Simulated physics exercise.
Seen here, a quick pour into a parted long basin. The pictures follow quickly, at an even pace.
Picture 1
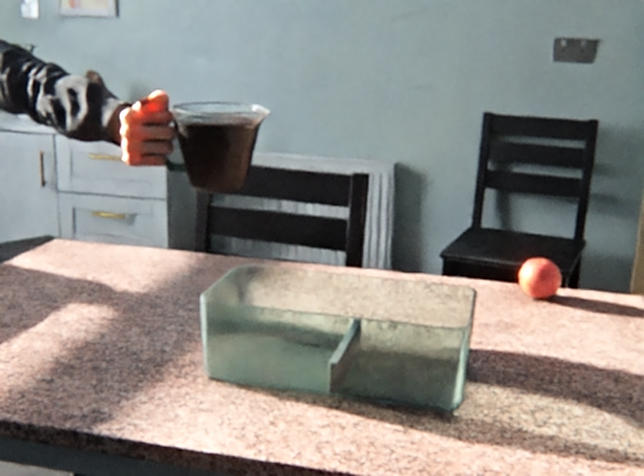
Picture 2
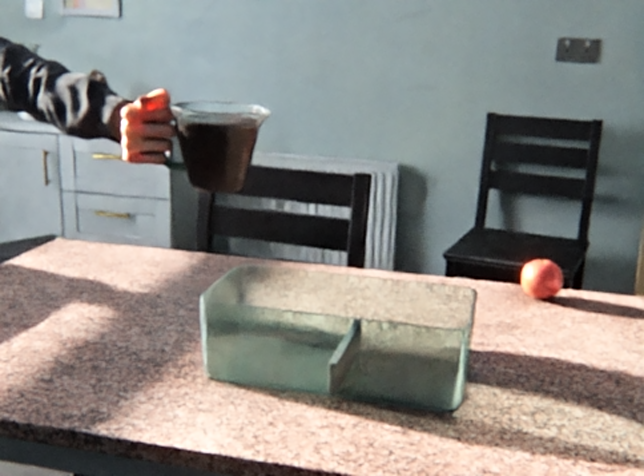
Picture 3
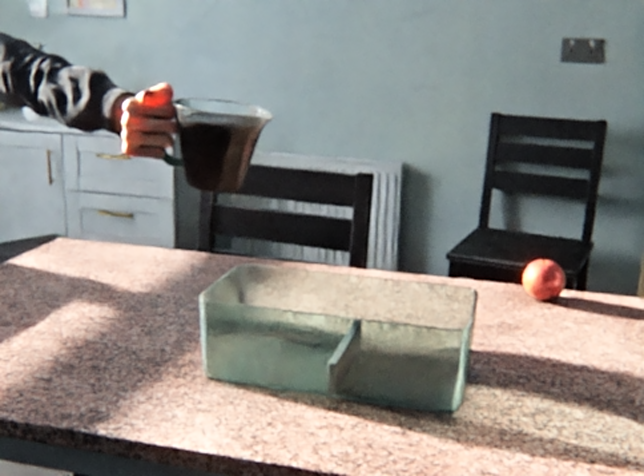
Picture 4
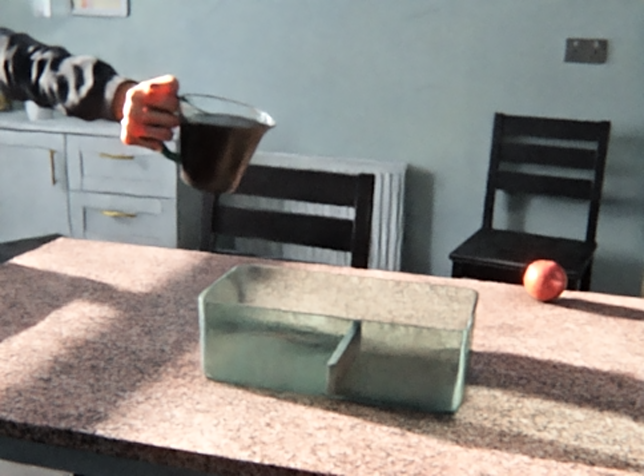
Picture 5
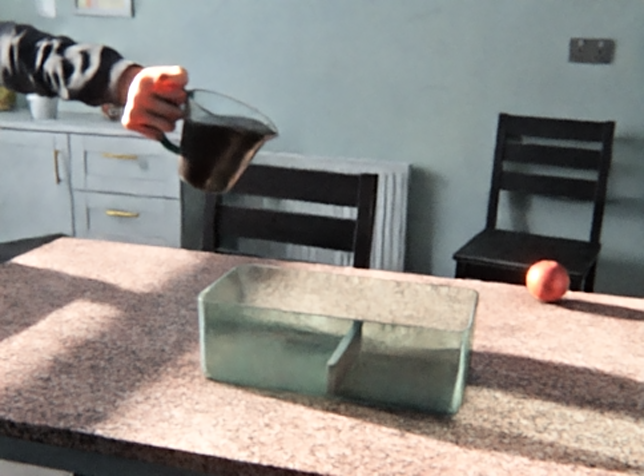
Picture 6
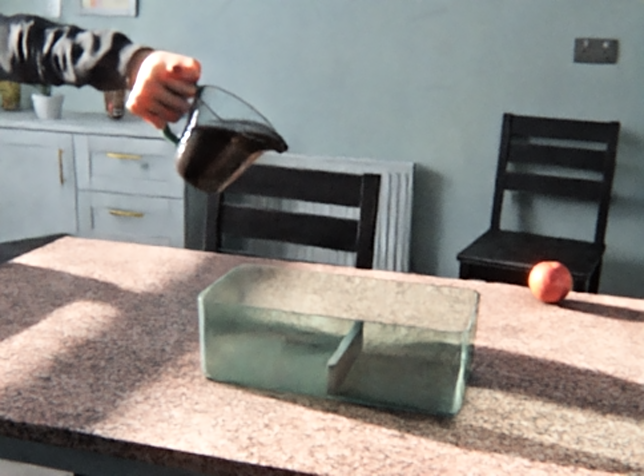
A hand in a dark, shiny sleeve holds a clear jug of dark coffee at the upper left of a sunlit kitchen, seen from across a speckled pinkish table. Below it sits a long greenish glass basin with a low dividing wall, with a red apple, black chairs and pale cabinets beyond. The hand tilts the jug steadily rightward, and the coffee slides to its lip.
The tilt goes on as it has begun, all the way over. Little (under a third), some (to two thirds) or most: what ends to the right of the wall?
It comes to under a third.
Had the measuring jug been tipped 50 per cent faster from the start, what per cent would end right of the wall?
Roughly 10 in a hundred.
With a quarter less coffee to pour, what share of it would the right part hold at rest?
It comes to 10 per cent or so.
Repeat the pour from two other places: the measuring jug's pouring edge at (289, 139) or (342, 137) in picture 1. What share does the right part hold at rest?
In turn 15 and 85 in a hundred.
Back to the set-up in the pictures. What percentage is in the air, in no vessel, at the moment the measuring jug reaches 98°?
It comes to 35 per cent or so.
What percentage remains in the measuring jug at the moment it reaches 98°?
Some 35 per cent.
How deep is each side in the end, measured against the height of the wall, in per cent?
The left part 40 per cent, the right part 0.
A moment on, the measuring jug is tipped on its side and 33 per cent is still to pour, 29 is left of the wall and 0 right of it.
Next, the measuring jug is tipped right over and 1 per cent is still to pour, 84 is left of the wall and 2 right of it.
Then the measuring jug is tipped right over and 0 per cent is still to pour, 87 is left of the wall and 5 right of it.
Later the measuring jug is tipped right over and 0 per cent is still to pour, 87 is left of the wall and 5 right of it.
In the end 87 per cent lies left of the wall, 5 right of it and 8 outside.
